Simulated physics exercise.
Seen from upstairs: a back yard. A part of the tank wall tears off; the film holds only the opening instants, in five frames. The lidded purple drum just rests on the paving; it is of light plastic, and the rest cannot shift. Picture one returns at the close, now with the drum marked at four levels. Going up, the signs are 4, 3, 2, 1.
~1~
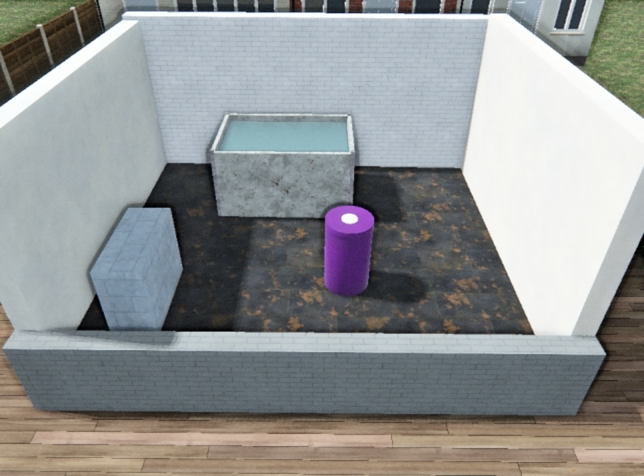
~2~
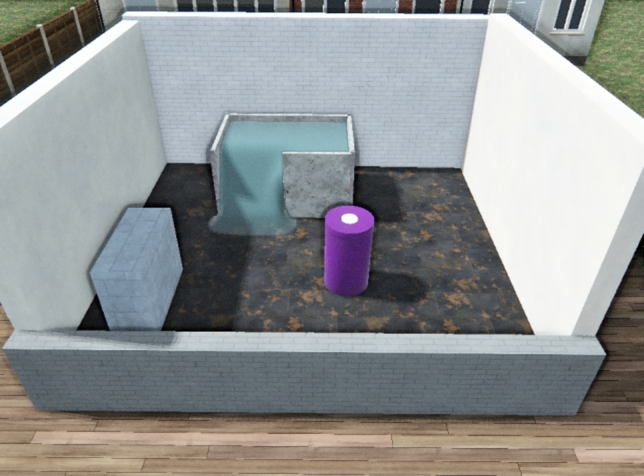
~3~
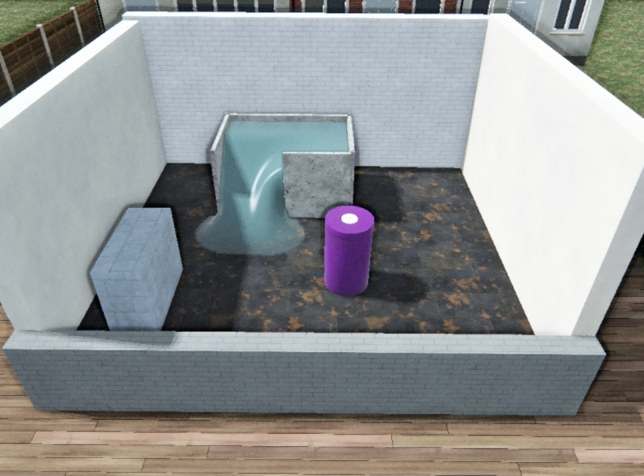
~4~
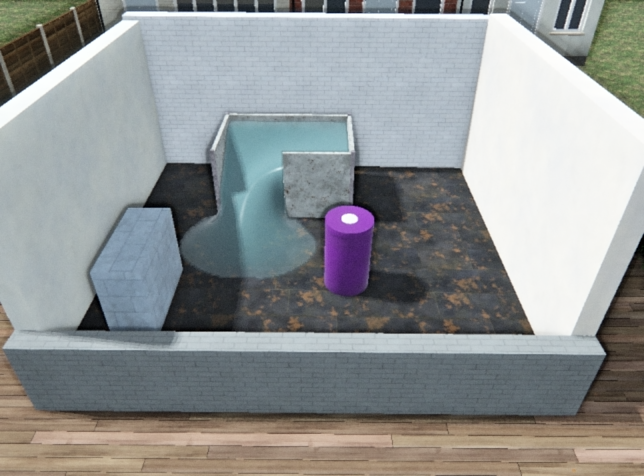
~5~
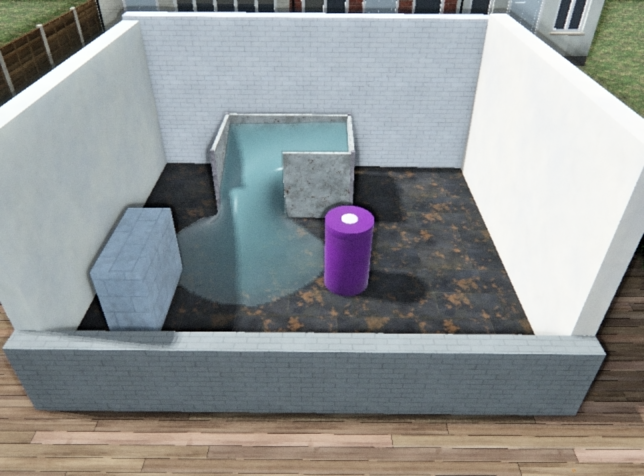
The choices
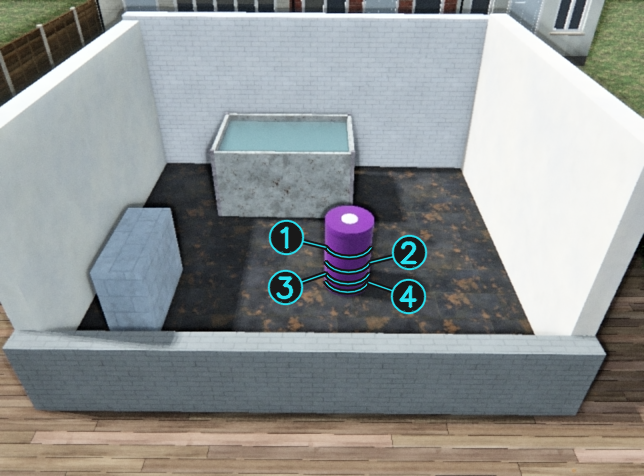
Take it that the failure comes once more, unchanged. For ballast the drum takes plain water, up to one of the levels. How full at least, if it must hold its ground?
Take 3.
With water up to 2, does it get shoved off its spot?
No, not at all.
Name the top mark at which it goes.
It is 4.
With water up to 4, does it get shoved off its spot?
Yes.
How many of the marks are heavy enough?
Three.
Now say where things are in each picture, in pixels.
Lid of the purple drum at (349, 219); tank full, its middle at (286, 137).
Water covers 2 % of the ground and is seen nearest the drum at (283, 227).
Water covers 6 % of the ground and is seen nearest the drum at (286, 248).
Water covers 10 % of the ground and is seen nearest the drum at (294, 263).
Lid of the purple drum at (349, 219); water covers 15 % of the ground and is seen nearest the drum at (313, 270).
On the marked copy, 1 at (349, 257); 2 at (348, 272); 3 at (347, 283); 4 at (347, 292); from the bottom up 4, 3, 2, 1.
If 1 is chosen, it does not move.
If 2 is chosen, it does not move.
If 3 is chosen, it does not move.
If 4 is chosen, it is pushed about half its own width away.
